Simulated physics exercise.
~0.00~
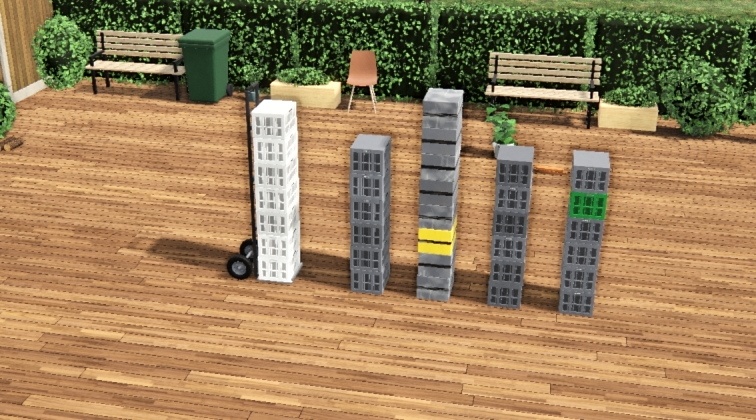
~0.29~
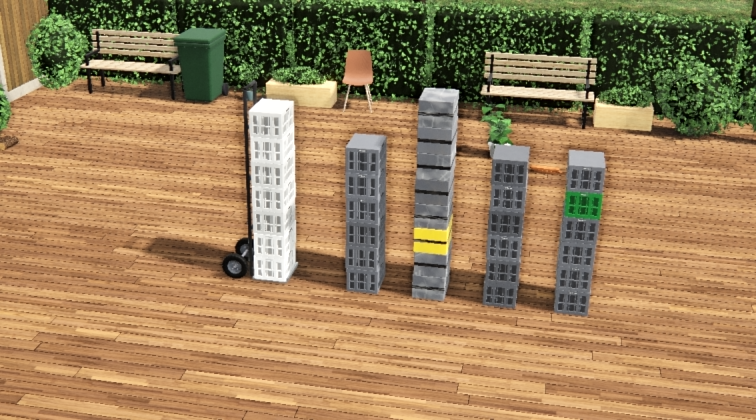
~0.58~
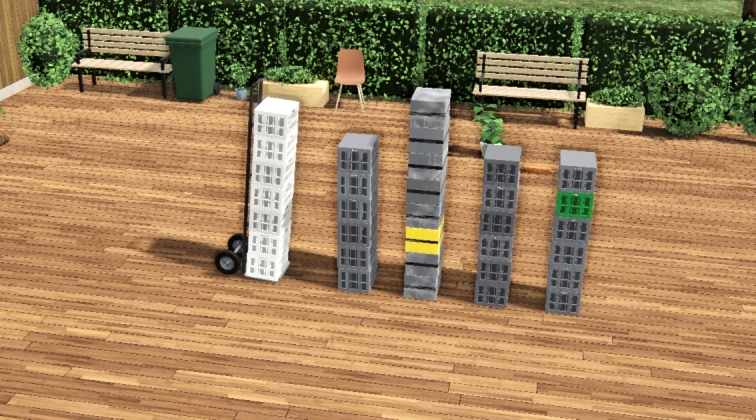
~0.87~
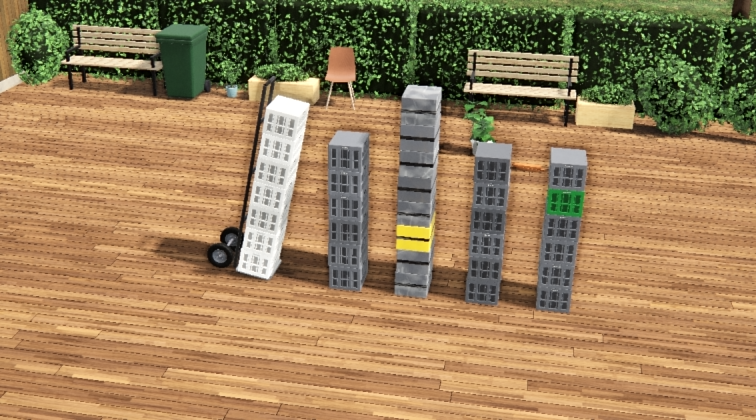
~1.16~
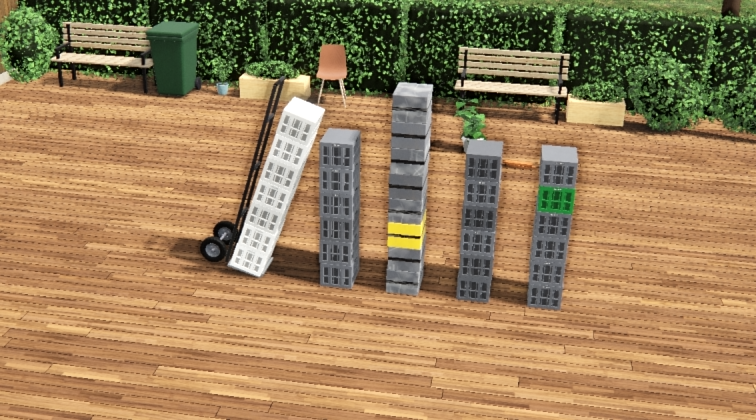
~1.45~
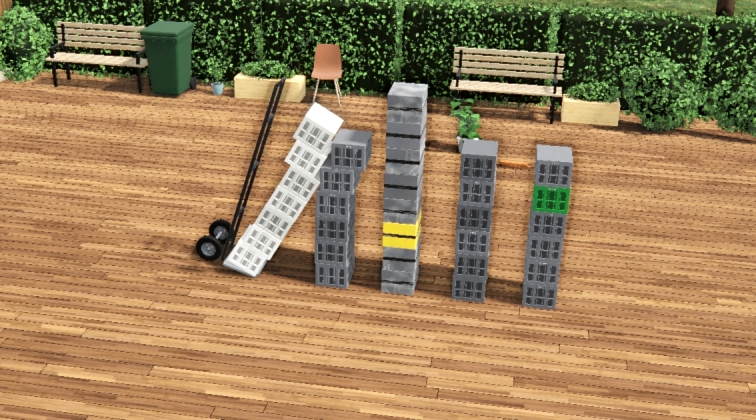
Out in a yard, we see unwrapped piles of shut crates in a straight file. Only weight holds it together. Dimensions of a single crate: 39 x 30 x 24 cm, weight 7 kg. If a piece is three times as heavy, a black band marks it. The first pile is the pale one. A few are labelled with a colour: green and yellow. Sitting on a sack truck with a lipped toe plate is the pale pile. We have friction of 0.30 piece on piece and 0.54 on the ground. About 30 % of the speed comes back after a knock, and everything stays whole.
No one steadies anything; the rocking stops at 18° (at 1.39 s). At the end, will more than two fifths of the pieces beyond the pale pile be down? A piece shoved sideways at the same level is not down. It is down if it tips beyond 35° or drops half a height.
No.
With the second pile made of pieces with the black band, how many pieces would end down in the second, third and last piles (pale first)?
Count down, pile by pile - second 0, third 0, last 0.
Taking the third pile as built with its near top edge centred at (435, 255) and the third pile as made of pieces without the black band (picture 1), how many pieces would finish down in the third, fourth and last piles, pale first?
Down by pile: Third 1, fourth 5, last 5.
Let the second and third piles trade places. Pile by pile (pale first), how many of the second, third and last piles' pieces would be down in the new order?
Down per pile: Second 0, third 0, last 0.
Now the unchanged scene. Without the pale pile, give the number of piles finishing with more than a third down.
The number of such piles is 0.
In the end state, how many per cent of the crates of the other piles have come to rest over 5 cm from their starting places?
Fraction: 20 %.
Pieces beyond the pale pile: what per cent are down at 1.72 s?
0 %.
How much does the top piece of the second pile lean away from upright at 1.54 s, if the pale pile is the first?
Tilt: Near 0 degrees.
After 1.54 s, 1 of the pale pile down; none of the 26 other crates down, 3 disturbed.
After 1.72 s, 4 of the pale pile down; none of the 26 other crates down, 5 disturbed.
After 2.00 s, 7 of the pale pile down; none of the 26 other crates down, 9 disturbed.
At rest (2.5 s), 7 of the pale pile down; none of the 26 other crates down, 9 disturbed; yellow crate unmoved; green crate unmoved. That is 0 per cent. As the last picture would show them, middles, yellow crate near (403, 227), green crate near (551, 192).
